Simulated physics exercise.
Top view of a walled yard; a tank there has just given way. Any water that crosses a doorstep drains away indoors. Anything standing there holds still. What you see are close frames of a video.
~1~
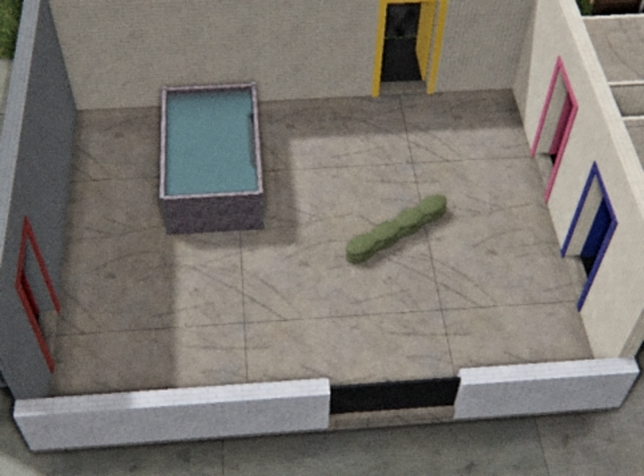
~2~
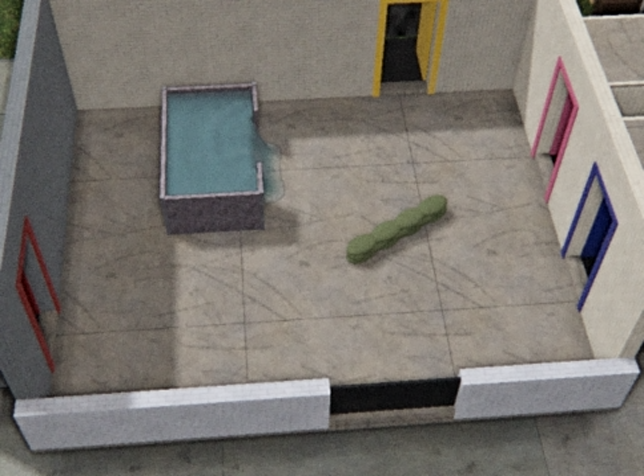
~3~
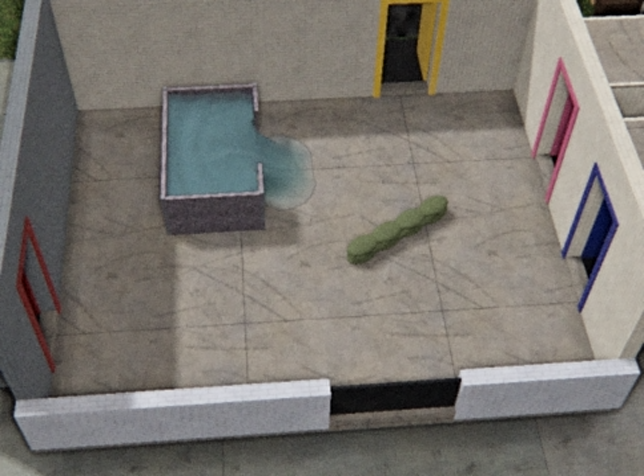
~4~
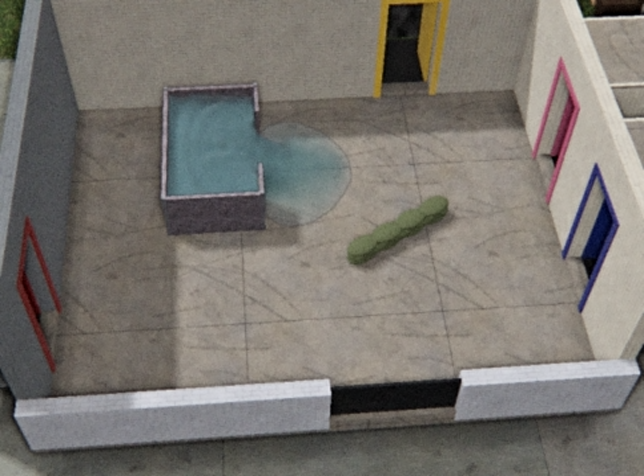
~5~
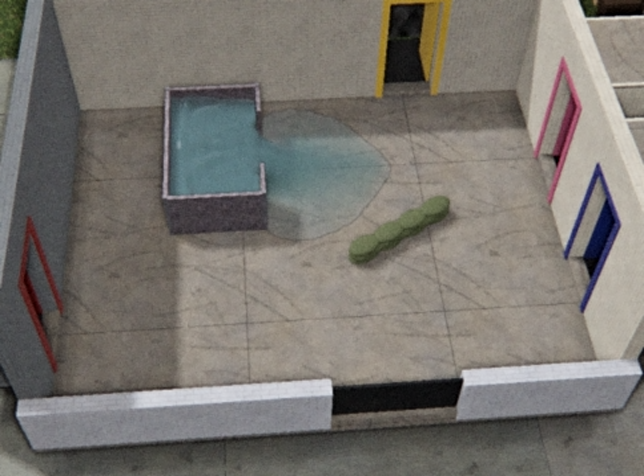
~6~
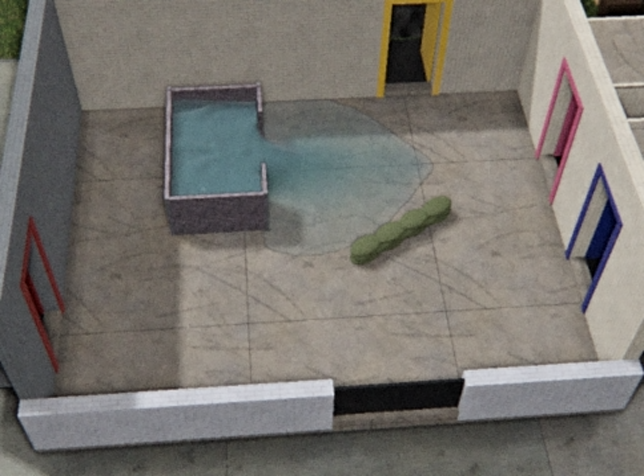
Water pours through a gap in the tank's right side and spreads rightward across the yard.
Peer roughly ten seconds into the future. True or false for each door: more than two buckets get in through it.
The blue door: False; the pink door: True; the red door: False; the yellow door: True.
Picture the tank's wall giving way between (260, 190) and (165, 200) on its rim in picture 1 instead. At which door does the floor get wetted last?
The yellow-painted one.
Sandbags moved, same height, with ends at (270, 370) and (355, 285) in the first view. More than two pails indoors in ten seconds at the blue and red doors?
Reading: Blue door overshoots it; red door doesn't reach it.
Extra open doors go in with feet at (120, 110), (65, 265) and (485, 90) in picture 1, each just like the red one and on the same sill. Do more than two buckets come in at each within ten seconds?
Door by door: Ends up below, ends up below, ends up above.
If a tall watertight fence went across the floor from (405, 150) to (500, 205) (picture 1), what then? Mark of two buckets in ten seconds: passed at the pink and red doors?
Next up, pink does not reach it, and red does not reach it.
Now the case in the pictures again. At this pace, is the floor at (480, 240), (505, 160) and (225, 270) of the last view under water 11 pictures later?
In turn, the points end up high and dry, soaked and high and dry.
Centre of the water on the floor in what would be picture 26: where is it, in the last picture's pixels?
My pick is pixel (364, 168).
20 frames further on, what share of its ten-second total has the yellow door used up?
It should be near 25 percent of the ten-second total.
A moment on, water covers 30 % of the floor; the blue door not reached, the pink door wet at the sill, nothing in, the red door not reached, the yellow door wet at the sill, nothing in.
Next, water covers 35 % of the floor; the blue door wet at the sill, nothing in, the pink door over two buckets in, the red door not reached, the yellow door under two buckets in.
Then, water covers 45 % of the floor; the blue door wet at the sill, nothing in, the pink door far over two buckets in, the red door not reached, the yellow door under two buckets in.
Later, water covers 60 % of the floor; the blue door wet at the sill, nothing in, the pink door far over two buckets in, the red door not reached, the yellow door over two buckets in.
In the end, water covers 90 % of the floor; the blue door wet at the sill, nothing in, the pink door far over two buckets in, the red door wet at the sill, nothing in, the yellow door over two buckets in.
